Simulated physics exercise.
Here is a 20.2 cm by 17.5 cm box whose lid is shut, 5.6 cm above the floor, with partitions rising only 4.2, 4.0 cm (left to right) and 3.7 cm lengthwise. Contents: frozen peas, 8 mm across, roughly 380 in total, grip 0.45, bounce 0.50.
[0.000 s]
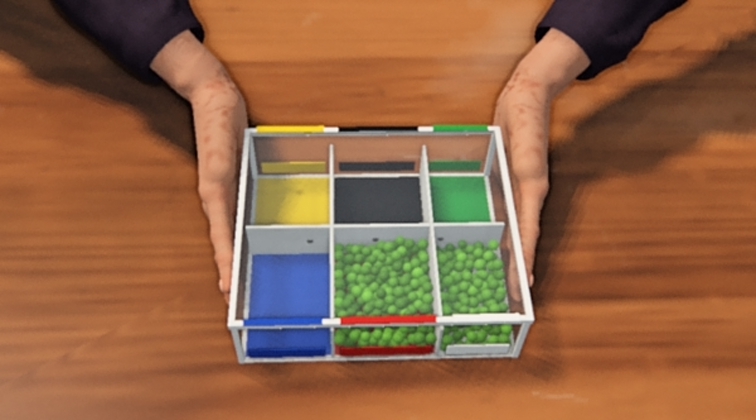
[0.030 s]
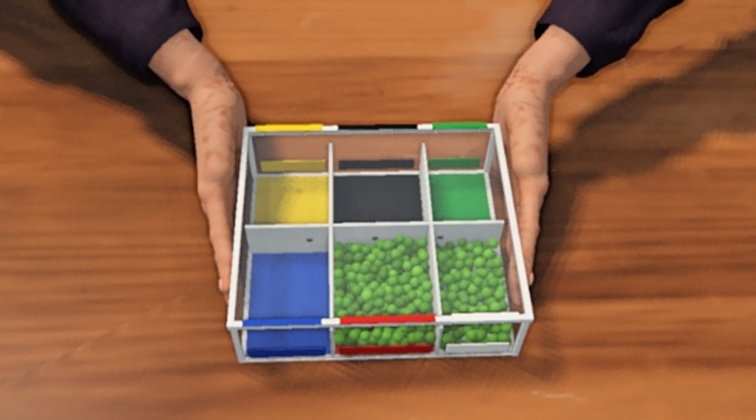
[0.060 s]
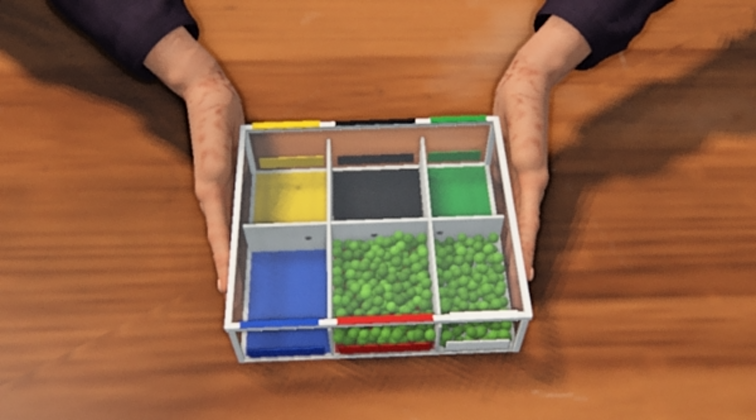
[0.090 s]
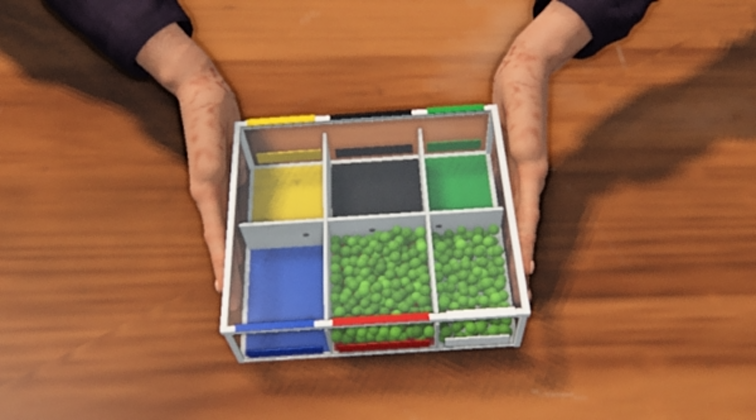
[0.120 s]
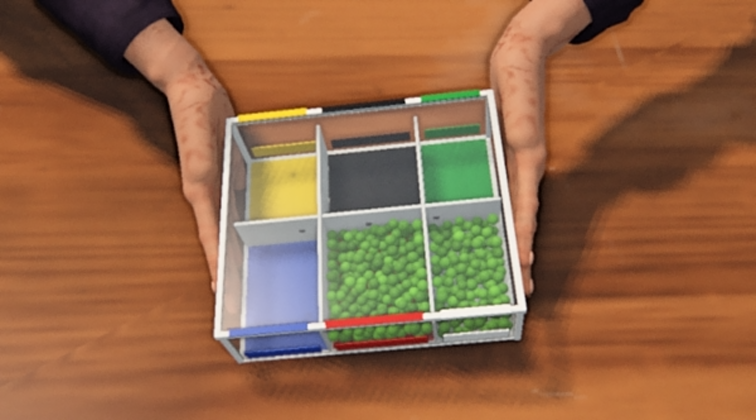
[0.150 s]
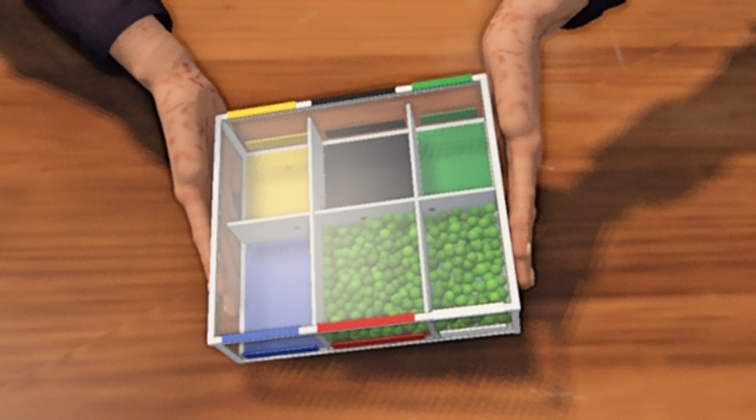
On a wooden table, two hands hold a clear-lidded box with six coloured compartments, green peas filling the red and white ones at the front, and gradually tilt it so its left front corner is lowest.
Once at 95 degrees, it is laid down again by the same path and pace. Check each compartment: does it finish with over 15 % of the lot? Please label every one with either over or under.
Labels - red: Over; blue: Under; green: Under; yellow: Under; white: Over; black: Under.
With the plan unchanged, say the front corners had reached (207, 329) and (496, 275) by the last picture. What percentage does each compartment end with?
Each compartment ends with this per cent: Red 55, blue 10, green 0, yellow 0, white 30 and black 0.
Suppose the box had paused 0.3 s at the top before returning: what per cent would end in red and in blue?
Red keeps 65% and blue keeps 5%.
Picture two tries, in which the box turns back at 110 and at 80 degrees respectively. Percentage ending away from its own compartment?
Roughly 15 percent for the first try and 10 percent for the second.
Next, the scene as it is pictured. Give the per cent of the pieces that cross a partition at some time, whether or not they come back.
Around 10 in a hundred.
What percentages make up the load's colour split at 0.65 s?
Red = 60, blue = 0, green = 0, yellow = 0, white = 35, black = 0 (per cent).
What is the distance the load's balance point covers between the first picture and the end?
Roughly 1.5 cm.
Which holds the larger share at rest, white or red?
Red.
After 0.65 s, tilt 95 degrees; red 60 %, white 35 %.
After 0.99 s, tilt 41 degrees; red 65 %, blue 5 %, white 35 %.
After 1.42 s, tilt 0 degrees; red 65 %, blue 5 %, white 30 %.
By 1.9 s all is still; red 65 %, blue 5 %, green 0 %, yellow 0 %, white 30 %, black 0 %.
